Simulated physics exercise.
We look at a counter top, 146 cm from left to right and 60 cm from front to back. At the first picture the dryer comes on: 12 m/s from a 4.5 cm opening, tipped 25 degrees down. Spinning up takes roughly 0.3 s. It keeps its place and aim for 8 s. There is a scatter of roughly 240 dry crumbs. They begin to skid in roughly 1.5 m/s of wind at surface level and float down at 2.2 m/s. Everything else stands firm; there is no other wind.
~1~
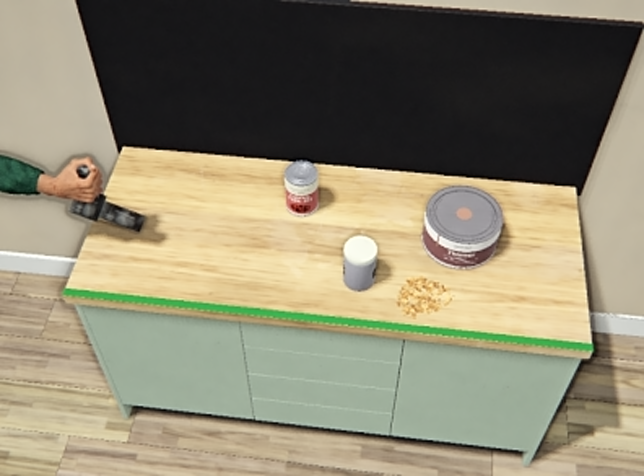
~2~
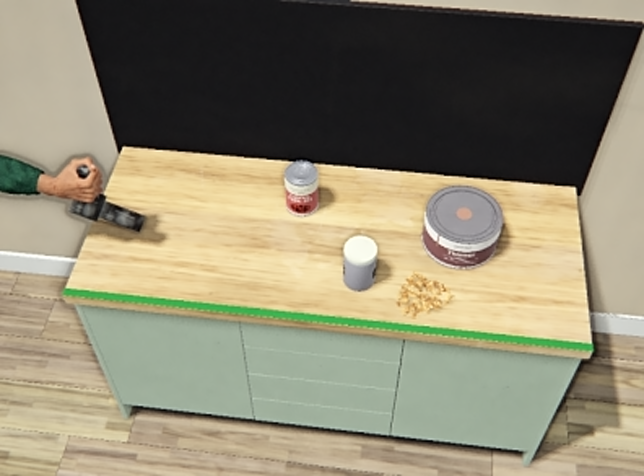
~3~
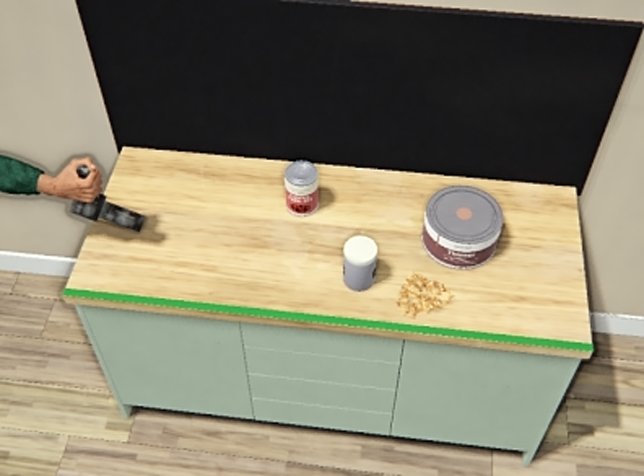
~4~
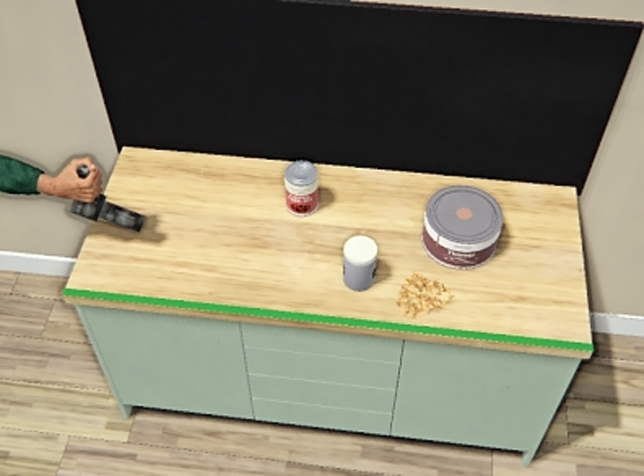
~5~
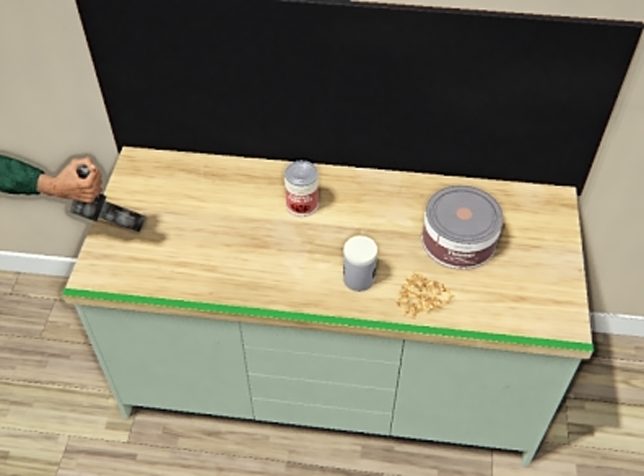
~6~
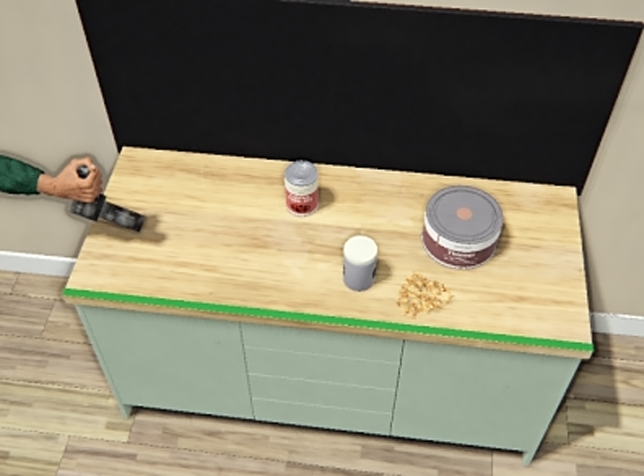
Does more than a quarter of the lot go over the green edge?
As for a quarter going over the green edge: No.
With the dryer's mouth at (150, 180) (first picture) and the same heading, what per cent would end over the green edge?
In that case some 0 per cent.
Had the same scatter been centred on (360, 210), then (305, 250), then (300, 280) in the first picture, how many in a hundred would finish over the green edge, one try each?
In that order: 0 %, 0 %, 80 %.
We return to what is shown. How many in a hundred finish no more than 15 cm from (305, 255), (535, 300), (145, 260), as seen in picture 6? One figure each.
In turn about 0 %, 20 %, 0 %.
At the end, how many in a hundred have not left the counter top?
About 90 %.
Then, 1.2 s after the last picture, 4 % are over the green edge; the middle of those still in play is near (432, 294); 21 % have settled or left.
Then, 2.2 s after the last picture, 4 % are over the green edge; the middle of those still in play is near (432, 294); 25 % have settled or left.
Then, 4.1 s after the last picture, 4 % are over the green edge; the middle of those still in play is near (432, 294); 30 % have settled or left.
Then, 7.7 s after the last picture, at the end, 4 % are over the green edge; the middle of those still in play is near (437, 295).
